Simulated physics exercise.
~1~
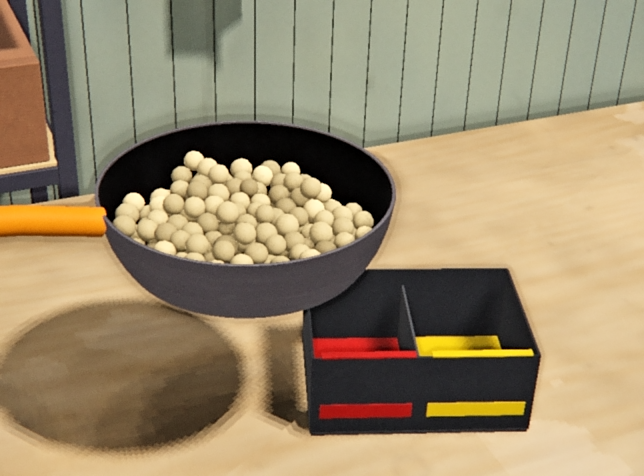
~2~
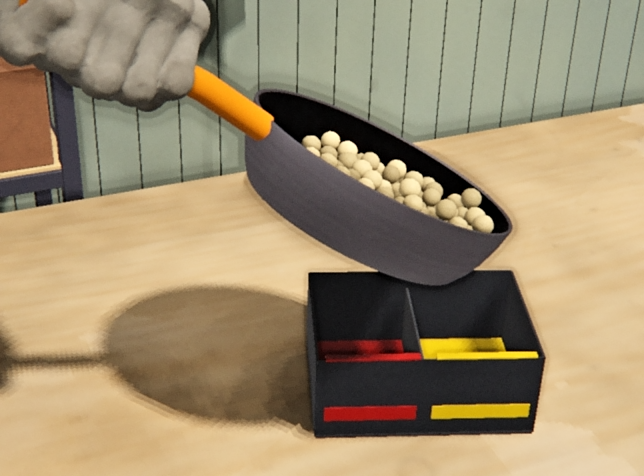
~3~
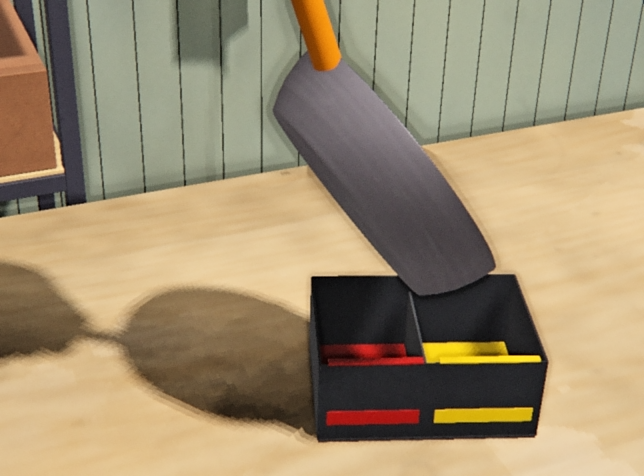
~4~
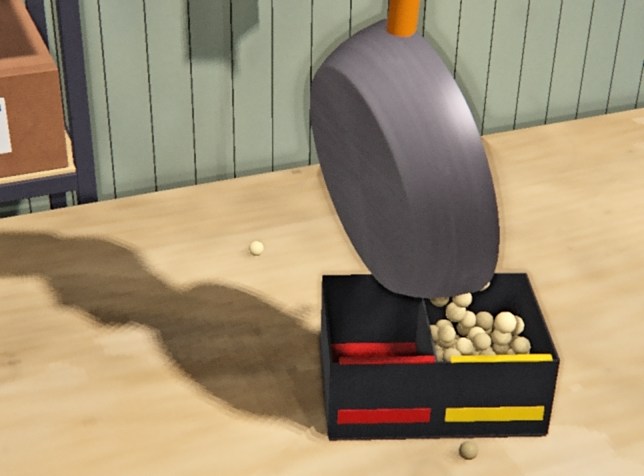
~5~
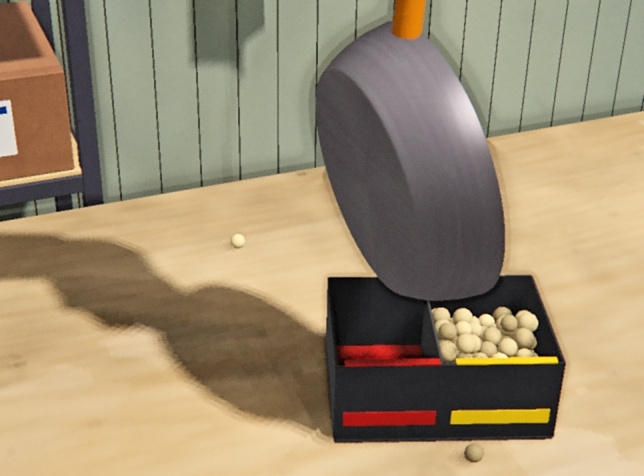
We see a gloved hand lift a dark pan of pale round nuts by its orange handle and tip it over a black tin, filling the yellow section while the red section stays empty and a couple of nuts lie on the table.
